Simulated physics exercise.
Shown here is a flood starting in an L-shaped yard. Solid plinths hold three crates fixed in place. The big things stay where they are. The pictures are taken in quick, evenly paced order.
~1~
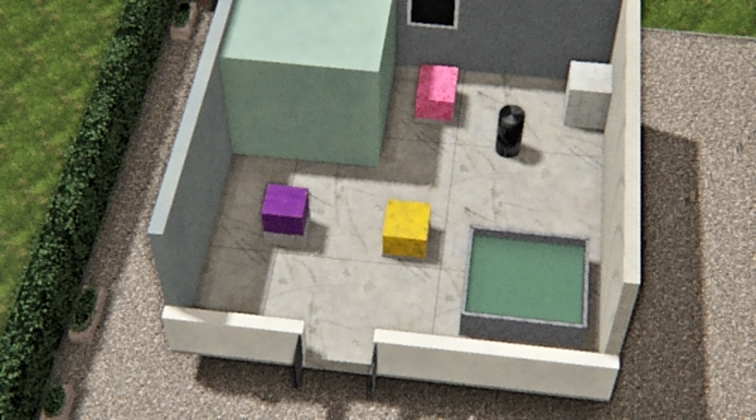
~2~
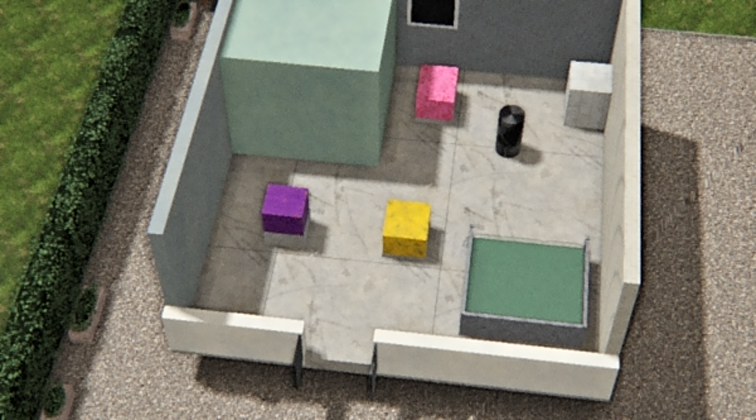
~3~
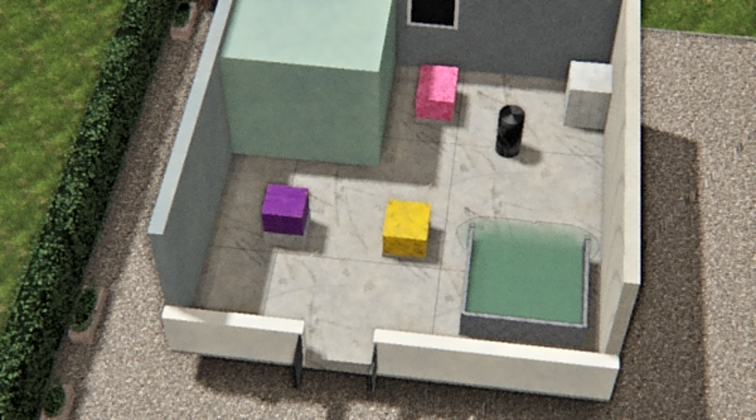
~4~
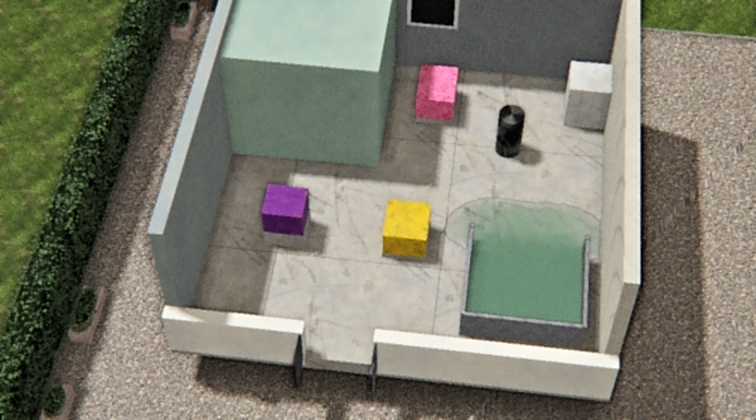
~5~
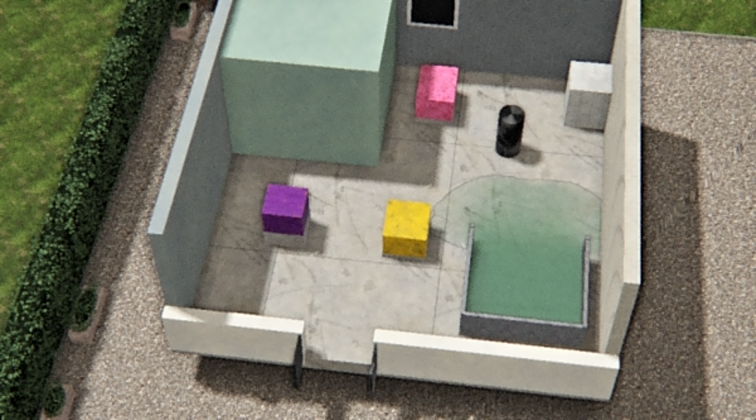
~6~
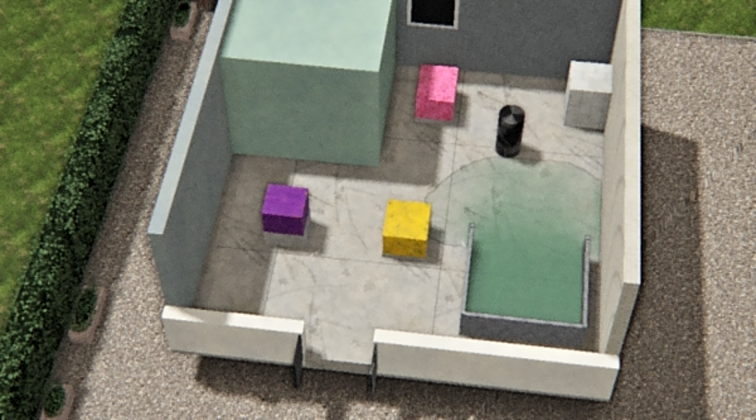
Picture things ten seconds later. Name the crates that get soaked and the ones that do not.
The yellow crate gets soaked; the purple crate does not get soaked; the pink crate gets soaked.
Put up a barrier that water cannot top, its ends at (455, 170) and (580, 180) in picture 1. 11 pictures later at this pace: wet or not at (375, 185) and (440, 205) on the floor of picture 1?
Reached, reached.
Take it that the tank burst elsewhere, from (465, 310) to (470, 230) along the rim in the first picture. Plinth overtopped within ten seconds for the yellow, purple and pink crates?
Result: Yellow crate is swamped; purple crate is not reached; pink crate is not reached.
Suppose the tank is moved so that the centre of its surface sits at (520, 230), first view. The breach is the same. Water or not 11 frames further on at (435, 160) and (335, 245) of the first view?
The first spot is wetted, while the second is not reached.
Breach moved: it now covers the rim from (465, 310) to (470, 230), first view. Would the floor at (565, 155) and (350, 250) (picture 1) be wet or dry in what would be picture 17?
I'd expect the first point to stay dry and the second point to be reached.
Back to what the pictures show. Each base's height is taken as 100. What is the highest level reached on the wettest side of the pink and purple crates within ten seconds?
230 and 40 per cent, in that order.
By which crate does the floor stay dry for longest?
I'd name the purple crate.
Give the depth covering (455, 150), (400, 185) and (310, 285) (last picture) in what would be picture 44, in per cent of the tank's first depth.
Going in order, roughly 25, 20 and 6 %.
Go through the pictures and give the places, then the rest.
The water tank at (526, 278) is whole and still, in the first frame.
Water pours out on the water tank's far side and has run to a hidden place, in the second frame.
Water pours out on the water tank's far side and has run to (465, 227), in the third frame.
The front is at (453, 220), out from the gap on the water tank's far side, in the fourth frame.
The front is at (459, 191), out from the gap on the water tank's far side, in the fifth frame.
The front is at (488, 162), out from the gap on the water tank's far side, in the sixth frame.
A moment on, water covers 35 % of the floor; the yellow crate water round its plinth, the purple crate not reached, the pink crate water round its plinth.
Next, water covers 45 % of the floor; the yellow crate water round its plinth, the purple crate not reached, the pink crate water round its plinth.
Then, water covers 45 % of the floor; the yellow crate water round its plinth, the purple crate not reached, the pink crate water round its plinth.
Later, water covers 65 % of the floor; the yellow crate water round its plinth, the purple crate water round its plinth, the pink crate water round its plinth.
In the end, water covers 90 % of the floor; the yellow crate was topped, the purple crate stayed above the water, the pink crate was topped.
